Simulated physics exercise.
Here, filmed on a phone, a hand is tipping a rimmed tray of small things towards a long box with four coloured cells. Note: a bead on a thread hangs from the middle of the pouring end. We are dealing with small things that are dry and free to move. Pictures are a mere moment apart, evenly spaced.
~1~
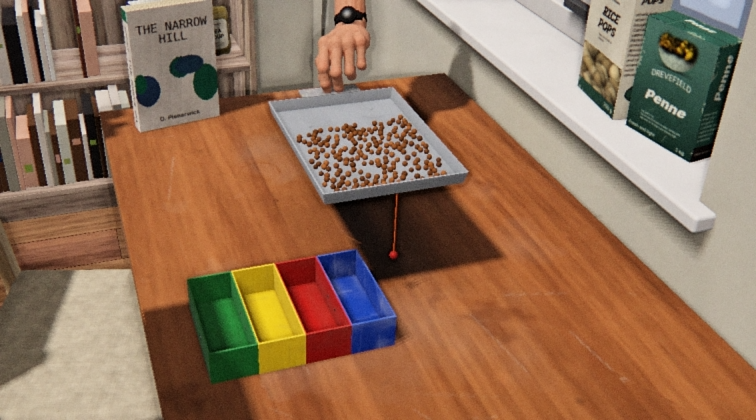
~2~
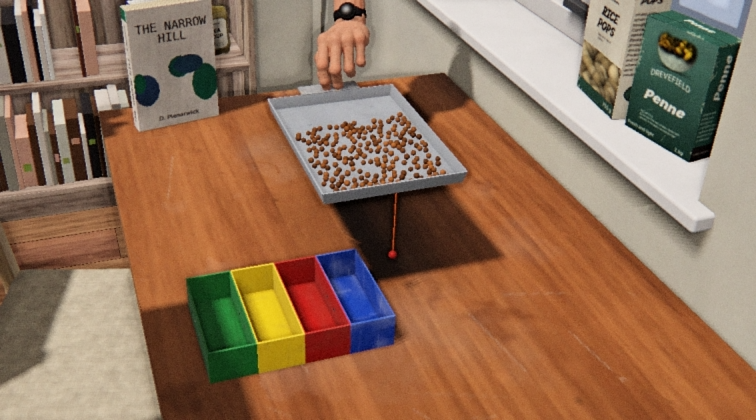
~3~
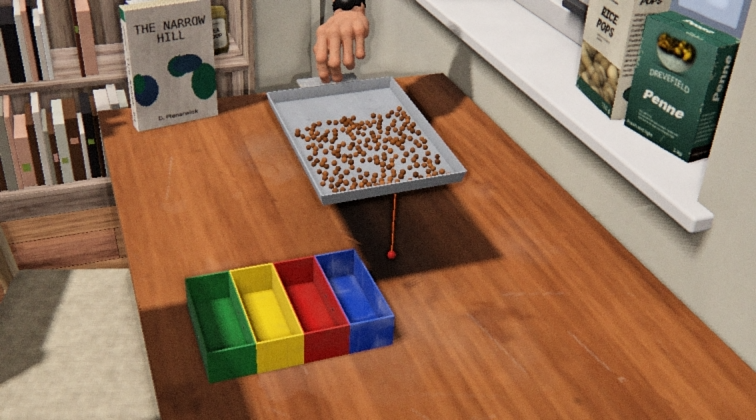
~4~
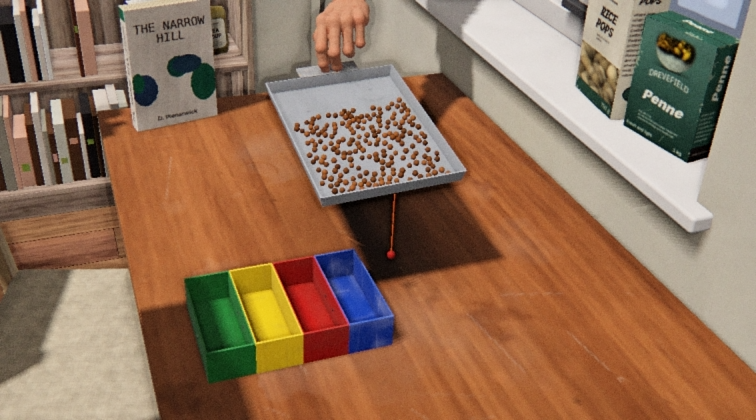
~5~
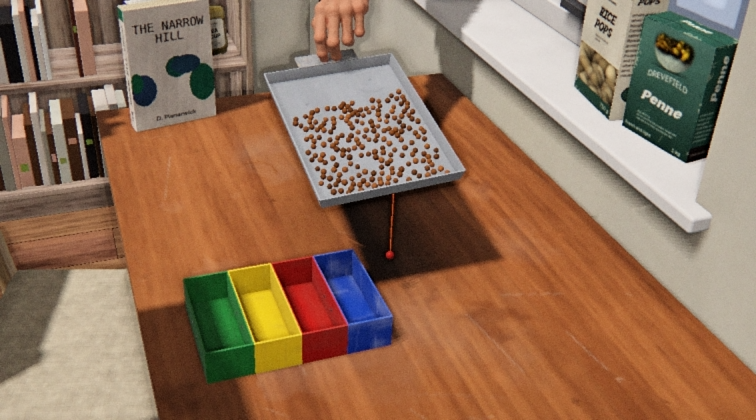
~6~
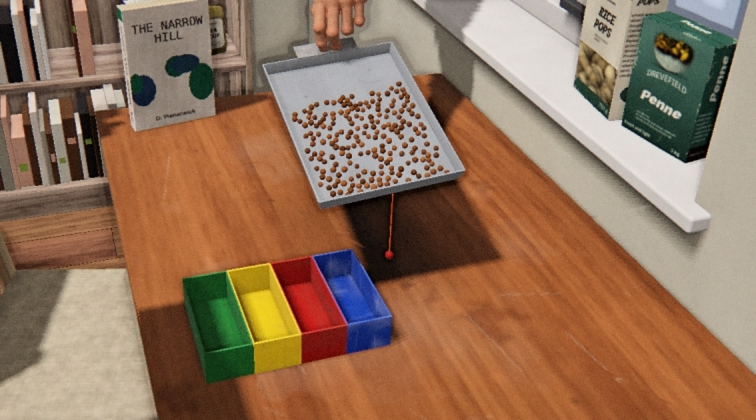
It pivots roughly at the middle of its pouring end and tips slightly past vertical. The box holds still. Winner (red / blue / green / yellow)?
Blue.
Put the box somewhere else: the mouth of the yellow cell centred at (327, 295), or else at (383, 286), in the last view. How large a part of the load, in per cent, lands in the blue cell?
Respectively 10 % and 0 %.
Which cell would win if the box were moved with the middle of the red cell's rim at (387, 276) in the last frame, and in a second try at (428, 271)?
Try 1: The yellow cell. Try 2: The cell in green.
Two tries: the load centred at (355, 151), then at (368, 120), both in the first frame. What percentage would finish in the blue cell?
You'd get about 60 per cent first and about 50 per cent second.
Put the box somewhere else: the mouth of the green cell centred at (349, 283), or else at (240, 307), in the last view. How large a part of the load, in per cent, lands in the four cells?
Estimates in order: 70 percent, 90 percent.
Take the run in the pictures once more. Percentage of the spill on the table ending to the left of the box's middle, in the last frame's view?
Reading: Around 0 %.
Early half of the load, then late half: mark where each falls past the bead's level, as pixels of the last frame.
The opening part goes through (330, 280); what follows goes through (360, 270).
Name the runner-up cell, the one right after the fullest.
The answer would be the cell in red.
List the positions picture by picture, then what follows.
In the first frame, corners of the pouring end at (325, 192) and (464, 171), level; middle of the load at (372, 152), cereal balls; bead on its thread at (394, 255); green cell at (234, 361); yellow cell at (282, 351); red cell at (329, 341); blue cell at (374, 332).
In the second frame, corners of the pouring end at (325, 192) and (463, 170), level; middle of the load at (371, 151).
In the third frame, corners of the pouring end at (324, 193) and (463, 170), tipped barely, lowest at the left corner; middle of the load at (370, 148).
In the fourth frame, corners of the pouring end at (323, 195) and (462, 169), tipped a little, lowest at the left corner; middle of the load at (370, 144).
In the fifth frame, corners of the pouring end at (322, 198) and (461, 169), tipped a little, lowest at the left corner; middle of the load at (369, 140).
In the sixth frame, corners of the pouring end at (321, 199) and (461, 168), tipped clearly, lowest at the left corner; middle of the load at (368, 137); green cell at (230, 361); yellow cell at (278, 351); red cell at (324, 341); blue cell at (369, 332).
Soon after the last picture, tray tipped steeply; nearly all on the tray; a stray few in the blue cell; a small part falling or outside the box.
A little later, tray tipped right over; most on the tray; a small part in the blue cell; a stray few in the red cell; a small part falling or outside the box.
Later still, tray tipped past a quarter turn; about half in the blue cell; about a third in the red cell; about a quarter falling or outside the box.
At rest, tray tipped past a quarter turn; about half in the blue cell; about a third in the red cell; none in the green cell; none in the yellow cell; about a quarter outside the box.
